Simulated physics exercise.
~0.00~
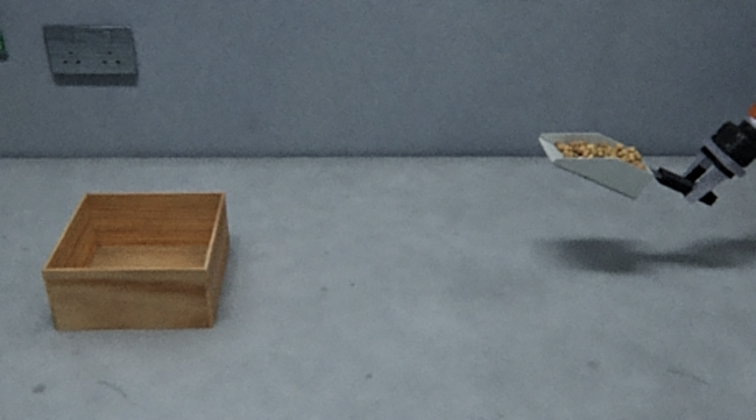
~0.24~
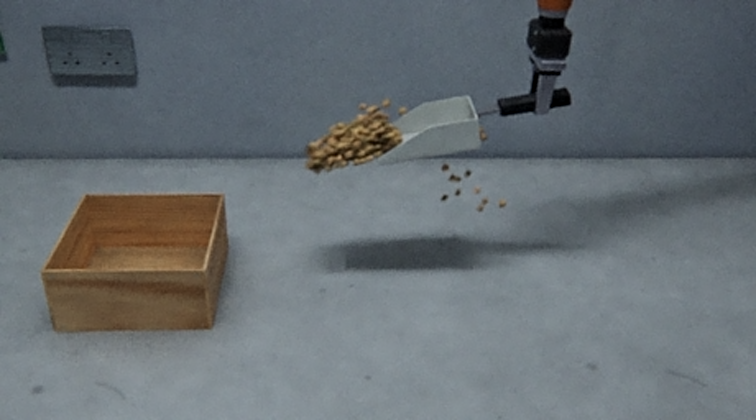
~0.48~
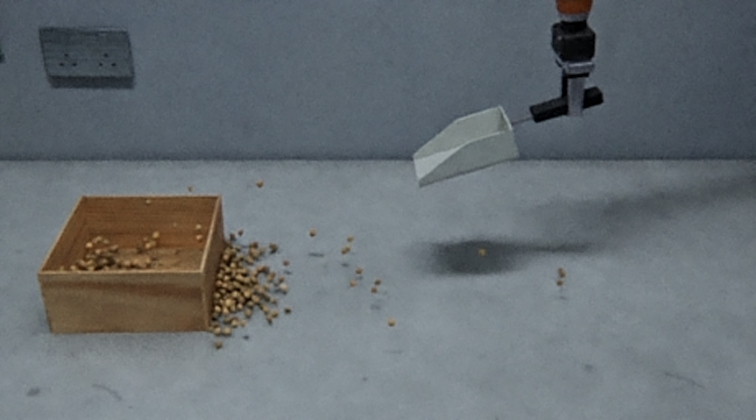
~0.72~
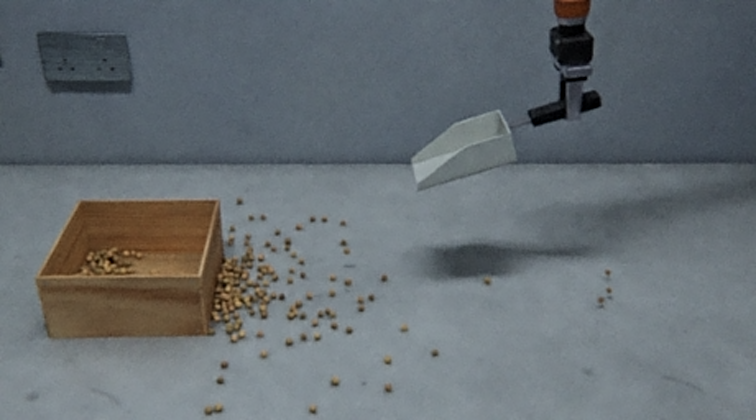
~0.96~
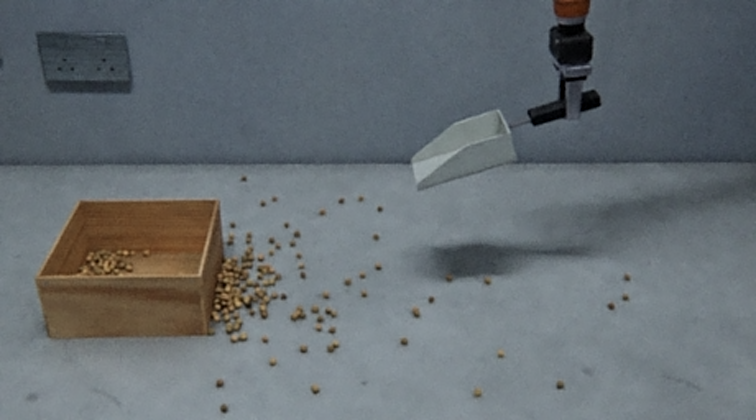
A robot arm with an orange and black wrist holds a pale, open-fronted scoop heaped with dried chickpeas at the right, above a grey table seen from the front and slightly above. An open wooden box stands at the left, before a grey wall with a socket. The arm swings the scoop left and tips it forward, and the chickpeas fly out towards the box while a few drop behind. The scoop draws back a little, tilted and empty. Some chickpeas land in the box, but many pile against its right side and scatter across the table, as the scoop stays still.
